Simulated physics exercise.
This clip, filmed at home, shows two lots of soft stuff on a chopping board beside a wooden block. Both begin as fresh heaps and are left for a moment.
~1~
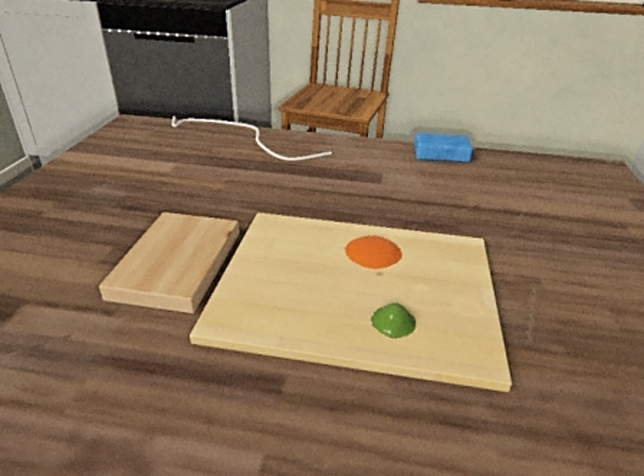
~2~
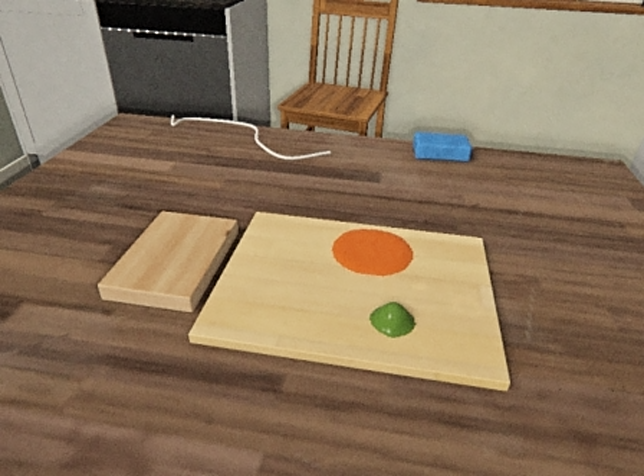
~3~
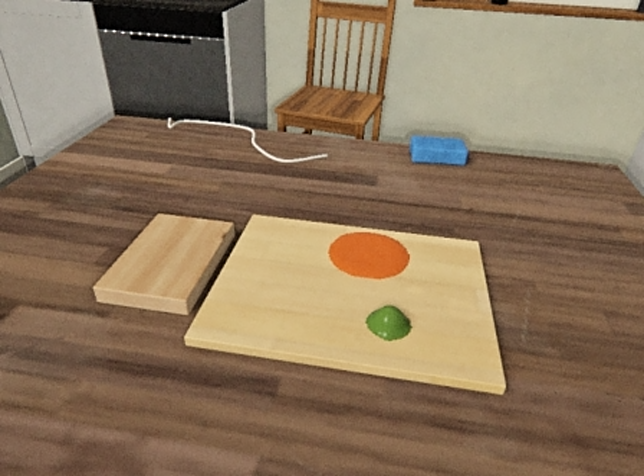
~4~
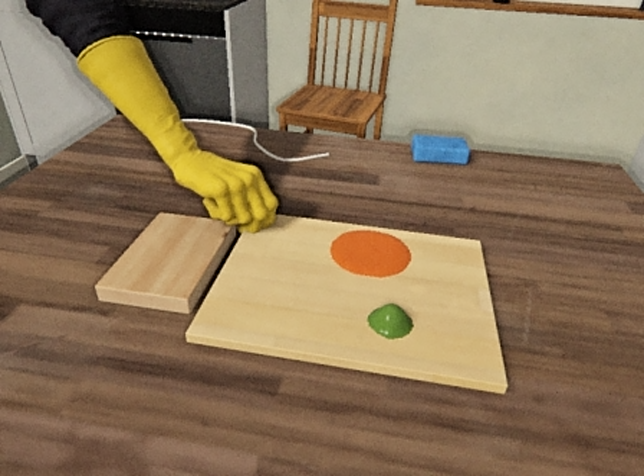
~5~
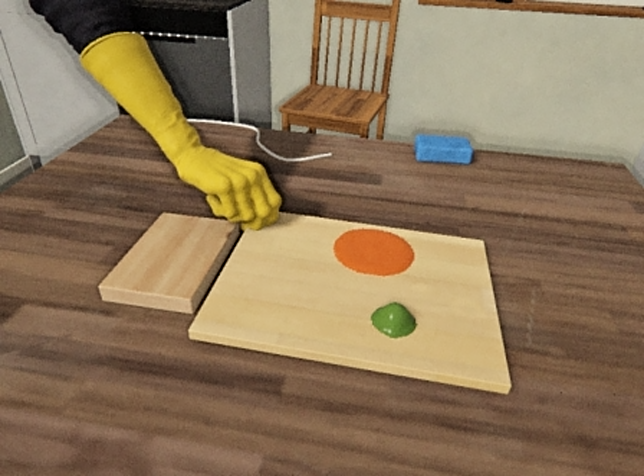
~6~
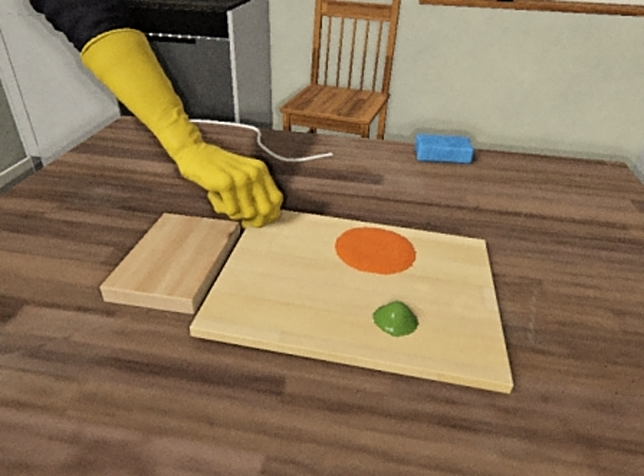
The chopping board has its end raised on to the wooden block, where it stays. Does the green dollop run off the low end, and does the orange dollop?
Okay, so the green dollop sits tight and the orange dollop sits tight.
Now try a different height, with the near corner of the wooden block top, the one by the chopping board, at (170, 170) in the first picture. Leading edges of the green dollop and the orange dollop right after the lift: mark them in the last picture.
In the last picture, I'd say around (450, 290) for the first and around (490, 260) for the other.
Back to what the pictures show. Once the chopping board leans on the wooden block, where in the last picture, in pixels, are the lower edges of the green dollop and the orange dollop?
Tips, last frame: First (417, 319); second (414, 251).
A moment on, slope about 5°; the green dollop has not moved; the orange dollop has not moved.
Further on, the green dollop has not moved; the orange dollop has not moved.
When it is over, slope about 5°; the green dollop has not moved; the orange dollop has not moved.
